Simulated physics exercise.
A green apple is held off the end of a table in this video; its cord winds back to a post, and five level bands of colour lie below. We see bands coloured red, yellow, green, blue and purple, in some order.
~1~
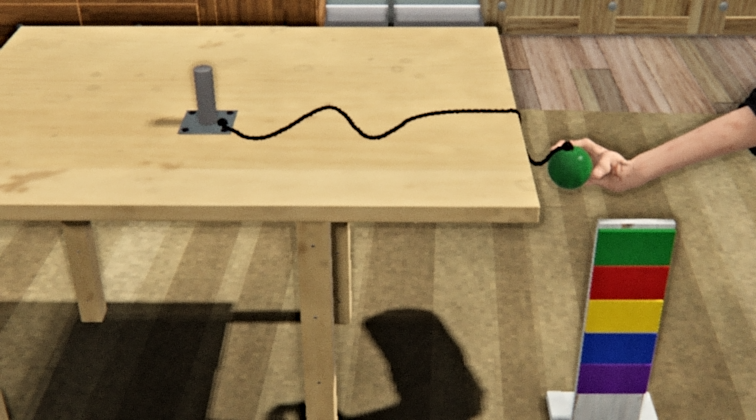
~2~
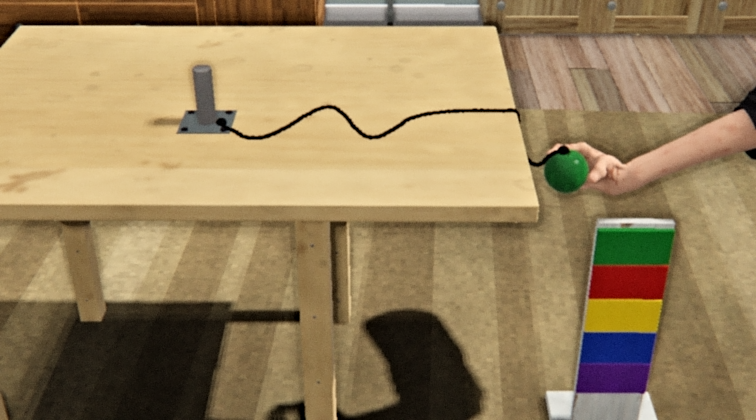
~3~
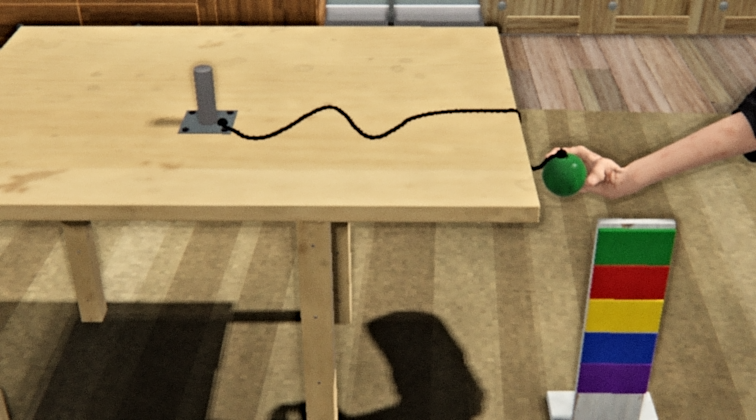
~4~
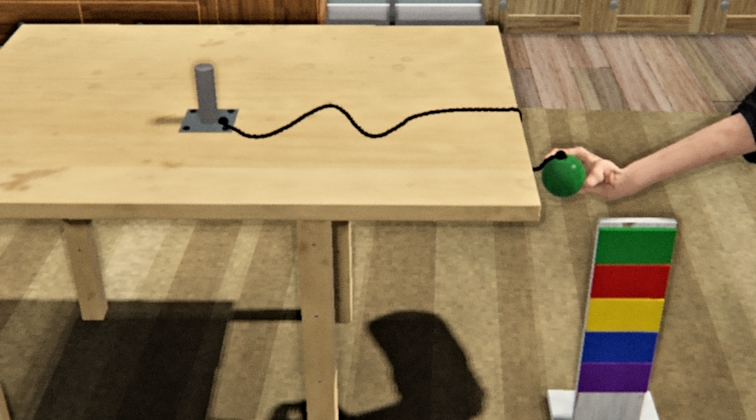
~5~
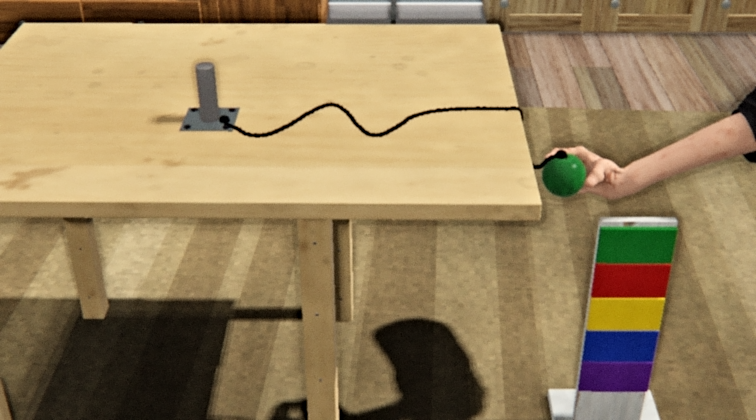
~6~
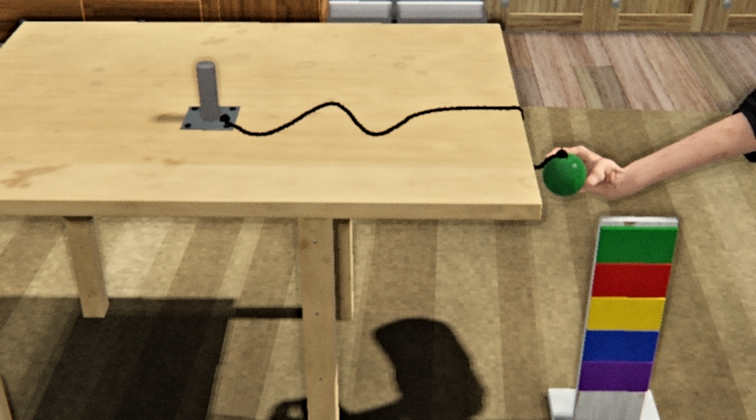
Beside a wooden table, a hand holding a green ball on a wavy black cord, lowering it very slightly above coloured bands.
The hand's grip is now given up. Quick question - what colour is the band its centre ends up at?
It's the yellow band.
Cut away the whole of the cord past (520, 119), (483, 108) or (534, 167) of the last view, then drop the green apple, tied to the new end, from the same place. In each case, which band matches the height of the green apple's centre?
Try by try, the answer is green; none, it hangs higher; red.
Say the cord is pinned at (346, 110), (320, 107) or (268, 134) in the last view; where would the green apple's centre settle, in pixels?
It ends up near (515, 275) the first time, (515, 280) the second and (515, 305) the third.
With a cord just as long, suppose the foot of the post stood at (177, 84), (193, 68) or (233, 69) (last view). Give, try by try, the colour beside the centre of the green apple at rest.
The first case gives red, the second red and the third yellow.
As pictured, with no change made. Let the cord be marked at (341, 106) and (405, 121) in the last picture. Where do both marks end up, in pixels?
(391, 118) and (508, 119), roughly.
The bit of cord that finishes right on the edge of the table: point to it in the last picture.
The point sits close to (413, 116).
A little later, apple near (541, 310); level with yellow.
Next, apple near (474, 315); level with yellow.
Later still, apple near (514, 316); level with yellow.
When it is over, apple near (510, 316); level with yellow. Its middle rests at the yellow band.
